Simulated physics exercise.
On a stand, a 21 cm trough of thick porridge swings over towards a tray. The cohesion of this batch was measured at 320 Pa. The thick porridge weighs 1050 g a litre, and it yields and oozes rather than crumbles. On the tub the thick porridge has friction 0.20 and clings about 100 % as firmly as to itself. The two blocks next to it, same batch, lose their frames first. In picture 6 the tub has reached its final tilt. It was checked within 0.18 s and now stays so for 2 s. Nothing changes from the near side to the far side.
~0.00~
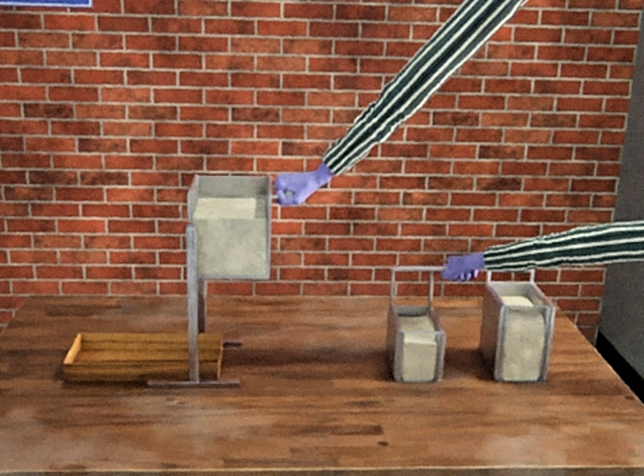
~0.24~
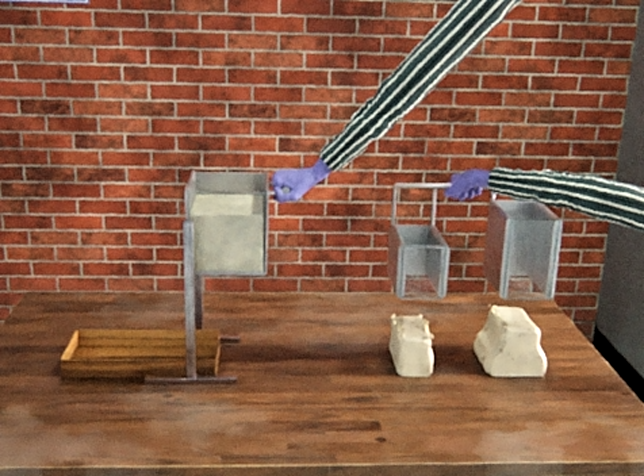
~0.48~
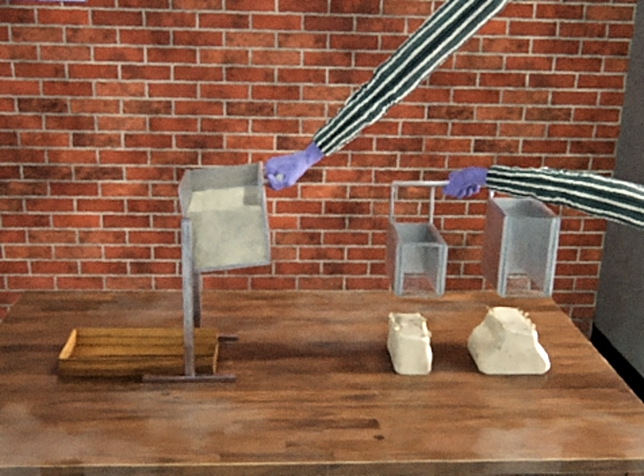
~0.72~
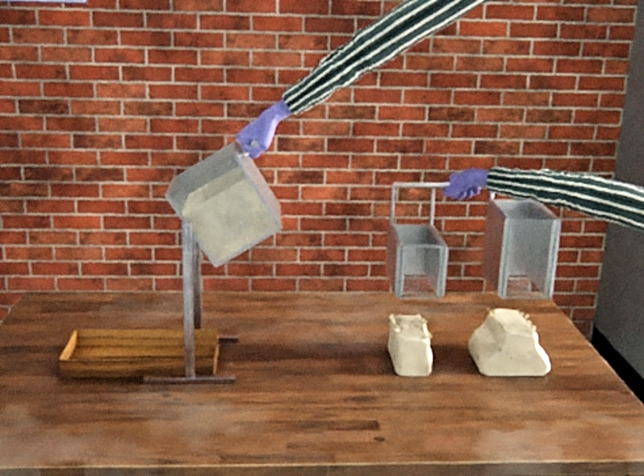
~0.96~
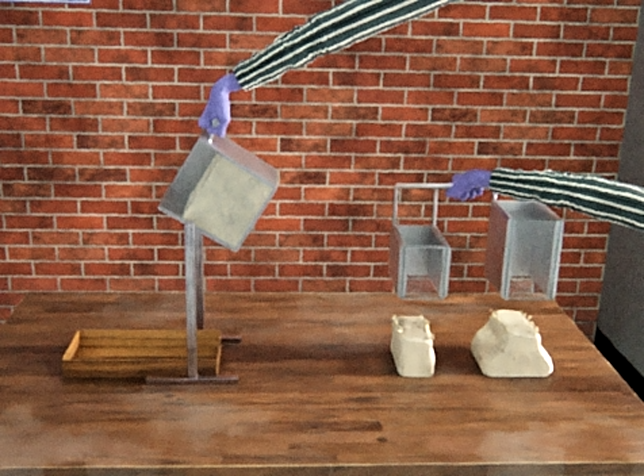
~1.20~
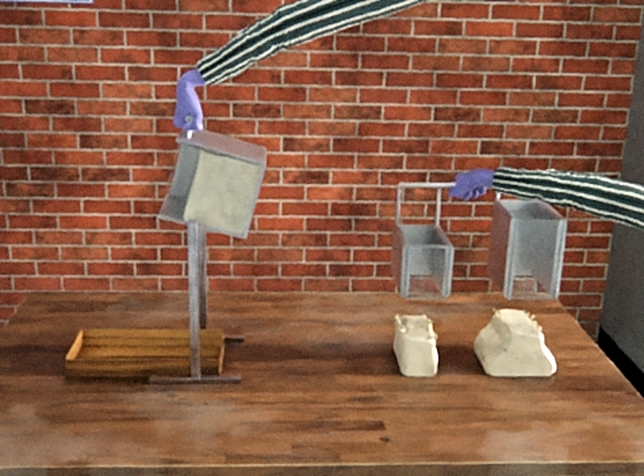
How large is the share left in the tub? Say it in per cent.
About 100 %.
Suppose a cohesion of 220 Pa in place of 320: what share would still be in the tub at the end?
In that case some 100 per cent.
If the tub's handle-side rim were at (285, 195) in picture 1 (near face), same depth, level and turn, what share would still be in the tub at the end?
Then about 100 %.
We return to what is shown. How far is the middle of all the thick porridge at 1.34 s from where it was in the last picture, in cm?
About 0 cm.
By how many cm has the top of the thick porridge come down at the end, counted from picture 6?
Roughly 1 cm.
After 1.34 s, the tub is at 75 degrees and holds 100 %.
After 1.51 s, the tub is at 75 degrees and holds 100 %.
After 1.68 s, the tub is at 75 degrees and holds 100 %.
After 1.85 s, the tub is at 75 degrees and holds 100 %.
After 3.20 s, at the end, the tub is at 75 degrees and holds 100 %.
